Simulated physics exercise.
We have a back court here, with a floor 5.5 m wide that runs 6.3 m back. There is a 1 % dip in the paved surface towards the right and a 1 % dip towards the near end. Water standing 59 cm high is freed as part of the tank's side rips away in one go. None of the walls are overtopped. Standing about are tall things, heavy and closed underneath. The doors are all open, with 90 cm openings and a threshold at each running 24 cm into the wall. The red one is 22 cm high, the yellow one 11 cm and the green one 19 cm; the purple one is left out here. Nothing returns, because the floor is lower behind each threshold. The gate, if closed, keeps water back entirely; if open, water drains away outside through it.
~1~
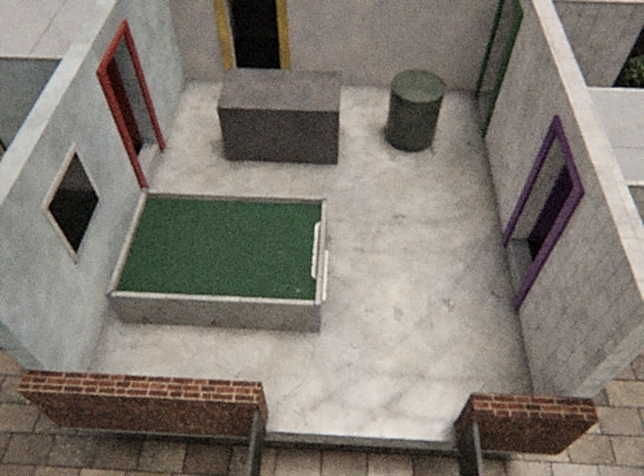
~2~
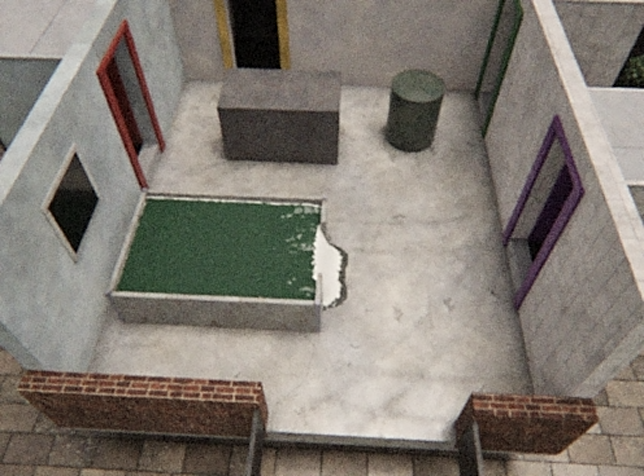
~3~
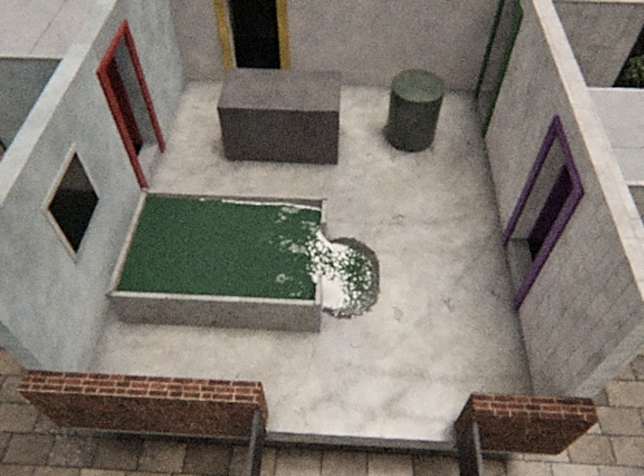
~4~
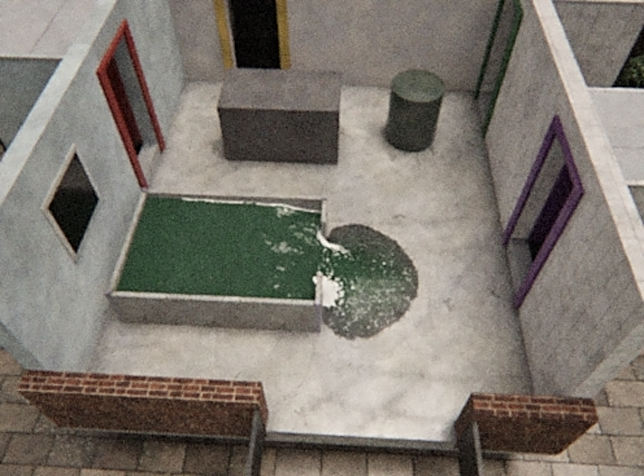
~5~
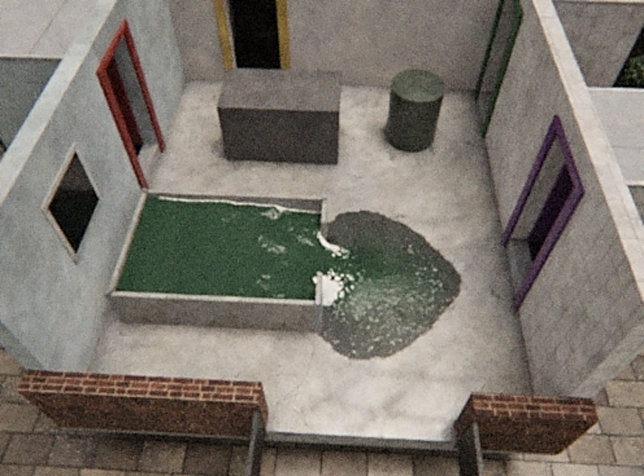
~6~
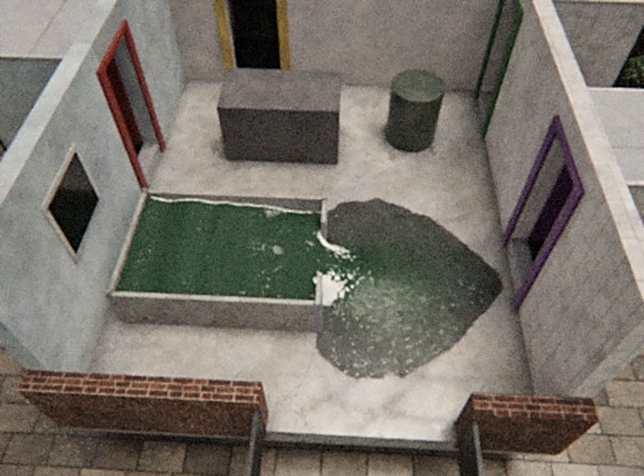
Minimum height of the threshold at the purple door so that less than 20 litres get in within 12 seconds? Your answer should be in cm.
Roughly 22 cm.
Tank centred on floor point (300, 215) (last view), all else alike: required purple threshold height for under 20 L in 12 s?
About 22 cm.
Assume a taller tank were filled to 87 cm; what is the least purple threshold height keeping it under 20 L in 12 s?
Roughly 34 cm high.
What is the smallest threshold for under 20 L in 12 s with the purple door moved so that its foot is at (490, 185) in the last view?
It needs roughly 10.0 cm.
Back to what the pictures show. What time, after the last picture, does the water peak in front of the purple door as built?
At roughly 1.4 s.
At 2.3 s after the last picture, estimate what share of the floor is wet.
Roughly 40 percent of the floor.
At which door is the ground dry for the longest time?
It is the red one.
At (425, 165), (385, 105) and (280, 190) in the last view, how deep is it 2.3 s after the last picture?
Some 2, 0 and 0 cm.
Then, 0.7 s after the last picture water covers 30 % of the floor, deepest (38 cm) near (327, 273); 24 cm at the purple door, 0 litres in over its 23 cm threshold.
Then, 2.3 s after the last picture water covers 40 % of the floor, deepest (28 cm) near (531, 410); 23 cm at the purple door, 10 litres in over its 23 cm threshold.
Then, 11.3 s after the last picture water covers 95 % of the floor, deepest (12 cm) near (533, 425); 9 cm at the purple door, 12 litres in over its 23 cm threshold.
At the purple door as built, the water peaked near 28 cm, 1.3 s after the last picture.
With a threshold of 17.5 cm, 64 litres would have come in within the 12 s; with 24 cm, 7 litres. So under 20 litres takes about 22 cm.
